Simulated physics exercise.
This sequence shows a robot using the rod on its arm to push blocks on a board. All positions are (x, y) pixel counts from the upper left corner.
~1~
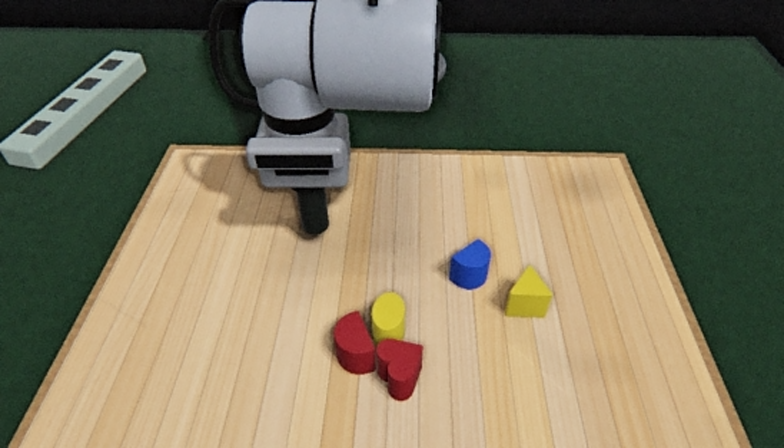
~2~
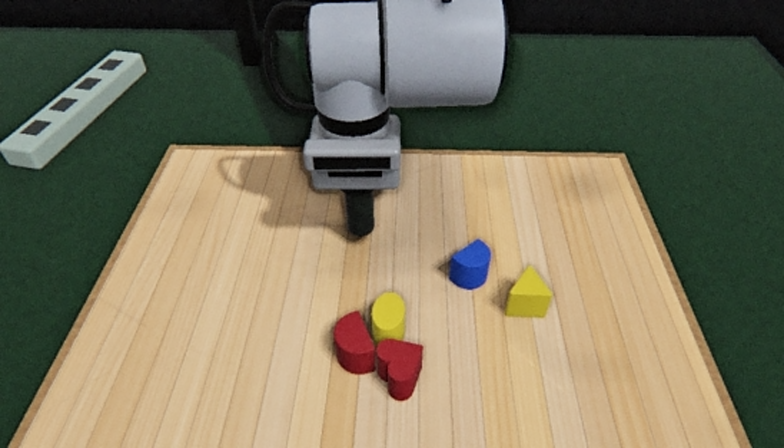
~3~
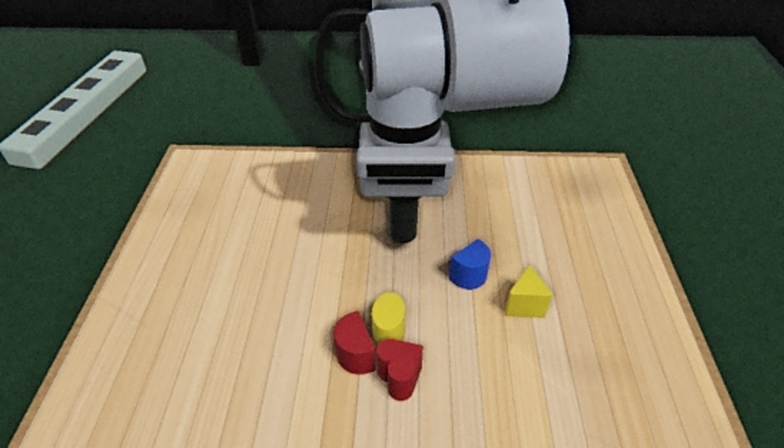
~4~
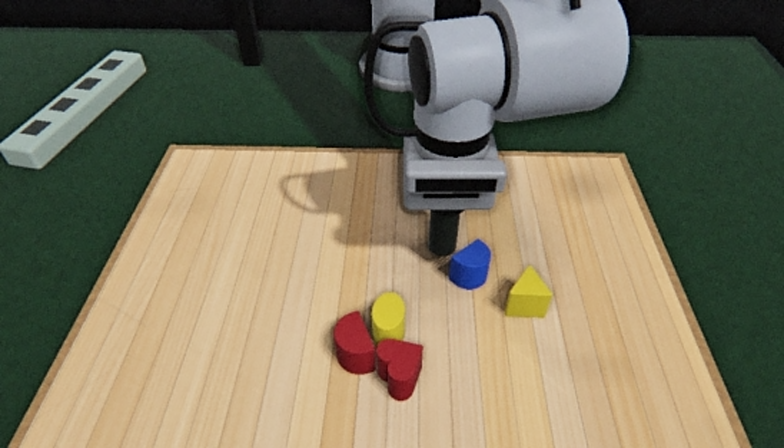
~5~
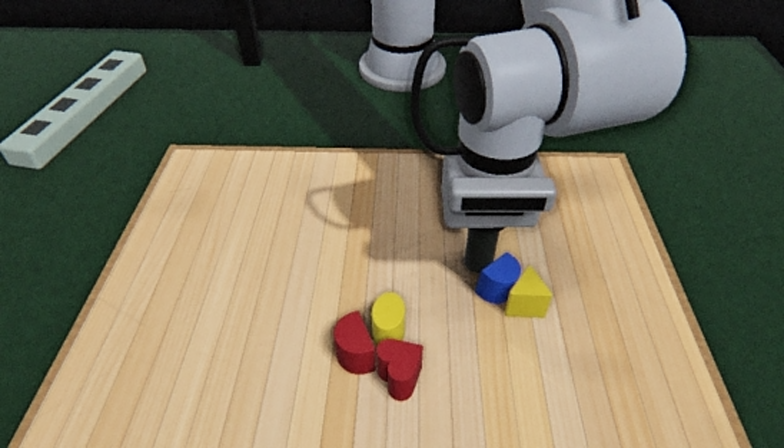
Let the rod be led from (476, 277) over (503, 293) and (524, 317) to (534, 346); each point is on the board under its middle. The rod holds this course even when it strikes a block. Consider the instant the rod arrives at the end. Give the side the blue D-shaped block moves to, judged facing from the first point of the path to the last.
Toward the left.
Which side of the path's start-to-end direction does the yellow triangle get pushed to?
Heads left.
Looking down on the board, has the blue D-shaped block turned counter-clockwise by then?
I'd say yes.
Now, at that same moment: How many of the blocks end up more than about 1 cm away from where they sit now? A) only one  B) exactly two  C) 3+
(B)
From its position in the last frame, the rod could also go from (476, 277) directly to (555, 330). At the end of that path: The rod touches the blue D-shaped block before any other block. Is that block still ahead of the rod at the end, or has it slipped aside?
Pushed along.
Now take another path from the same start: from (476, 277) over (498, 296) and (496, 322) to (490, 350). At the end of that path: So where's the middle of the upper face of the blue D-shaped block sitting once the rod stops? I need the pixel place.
Located at (533, 298).
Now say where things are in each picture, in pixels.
Tip of the rod (316, 227), middles of tops, blue D-shaped block (474, 254), yellow triangle (531, 283), in the first frame.
Rod (361, 228), nothing pushed, in the second frame.
Rod (403, 235), nothing pushed, in the third frame.
Rod (442, 248), nothing pushed, in the fourth frame.
Rod (478, 264), blue D-shaped block (503, 268), yellow triangle (531, 283), in the fifth frame.
What follows on the original path. One third of the way, rod (507, 281); blue D-shaped block (533, 286); yellow triangle (562, 301).
Two thirds of the way, rod (528, 305); blue D-shaped block (560, 308), turned 25° anticlockwise; yellow triangle (592, 318).
At the end, rod (538, 334); blue D-shaped block (574, 329), turned 50° anticlockwise; yellow triangle (606, 327), turned 35° anticlockwise.
